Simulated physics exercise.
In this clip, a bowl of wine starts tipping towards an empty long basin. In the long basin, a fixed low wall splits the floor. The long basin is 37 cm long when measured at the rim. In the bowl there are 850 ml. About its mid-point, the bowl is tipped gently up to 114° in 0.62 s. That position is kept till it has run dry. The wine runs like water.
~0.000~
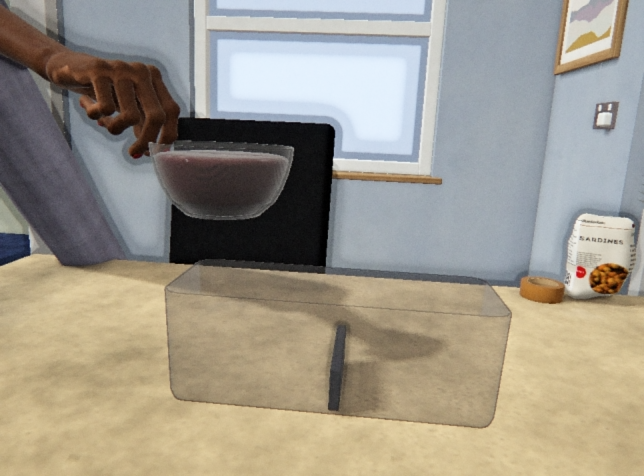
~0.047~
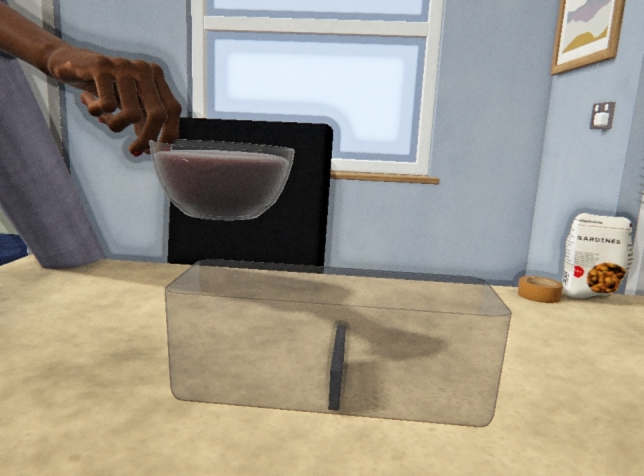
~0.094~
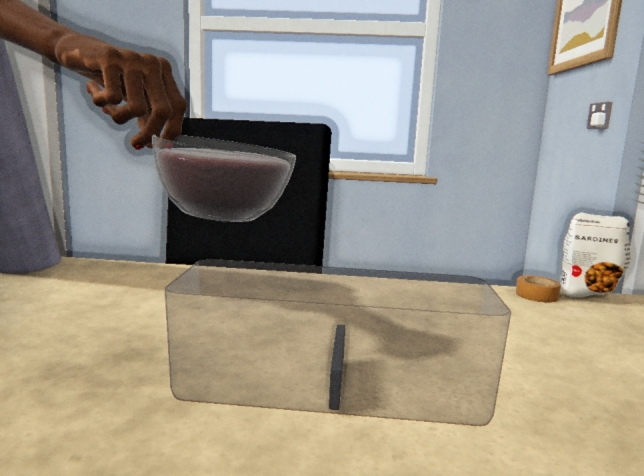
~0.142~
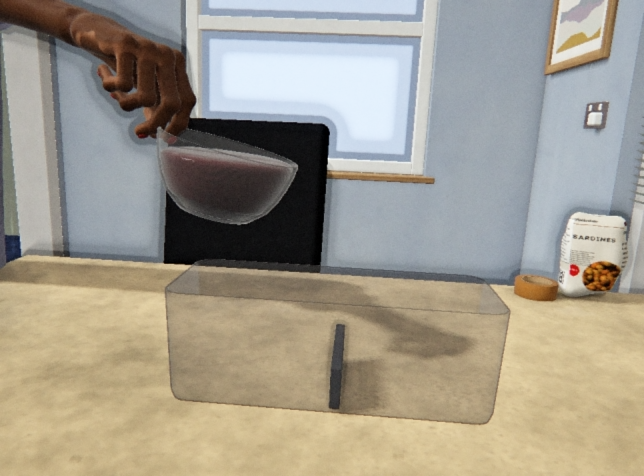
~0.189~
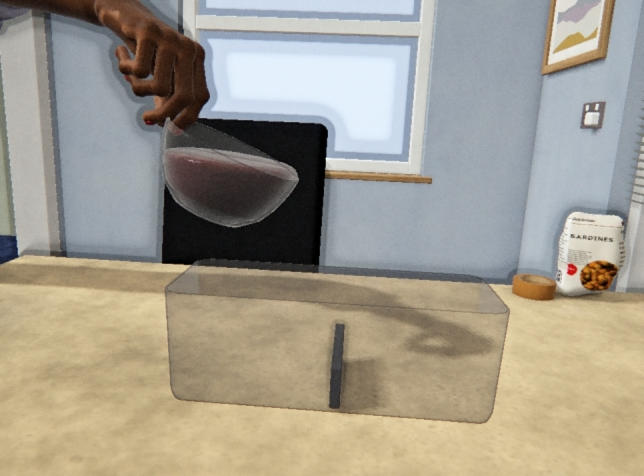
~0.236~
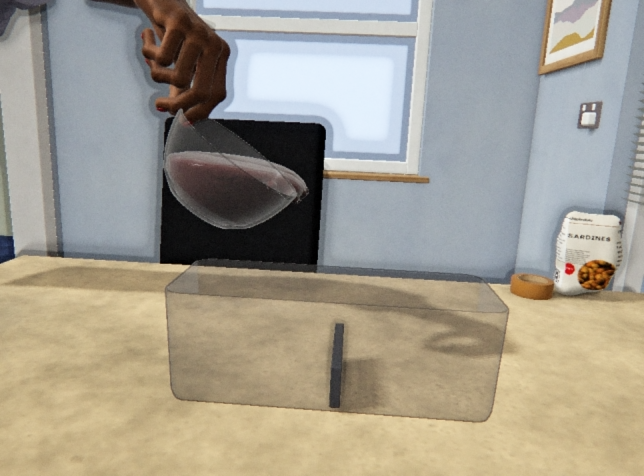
The clip shows a hand holding a clear bowl of dark reddish liquid above a long transparent basin with a low upright divider, gradually tilting it rightward until a little liquid reaches over the bowl's right rim.
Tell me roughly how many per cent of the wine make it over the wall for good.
Roughly 33 per cent make it over.
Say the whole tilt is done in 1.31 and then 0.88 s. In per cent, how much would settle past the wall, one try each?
55 in a hundred, followed by 45 in a hundred.
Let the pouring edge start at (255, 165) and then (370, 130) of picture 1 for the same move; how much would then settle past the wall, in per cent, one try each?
Result: 15 per cent, then 75 per cent.
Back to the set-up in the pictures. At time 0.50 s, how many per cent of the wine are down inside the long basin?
At that time the basin holds about 66 per cent of the liquid.
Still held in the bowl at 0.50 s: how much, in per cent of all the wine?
At that time about 10 in a hundred parts are still held.
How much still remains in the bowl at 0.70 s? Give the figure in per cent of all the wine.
I'd estimate some 0 per cent.
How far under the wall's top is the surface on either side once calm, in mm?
Measured: Left around 28 mm, right around 36 mm.
By 0.50 s the tilt is 104° and 9 per cent is still to pour, 39 is left of the wall and 28 right of it.
By 0.70 s the tilt is 114° and 0 per cent is still to pour, 64 is left of the wall and 29 right of it.
By 0.90 s the tilt is 114° and 0 per cent is still to pour, 60 is left of the wall and 33 right of it.
By 1.12 s the tilt is 114° and 0 per cent is still to pour, 60 is left of the wall and 33 right of it.
At rest 60 per cent lies left of the wall, 33 right of it and 7 outside.
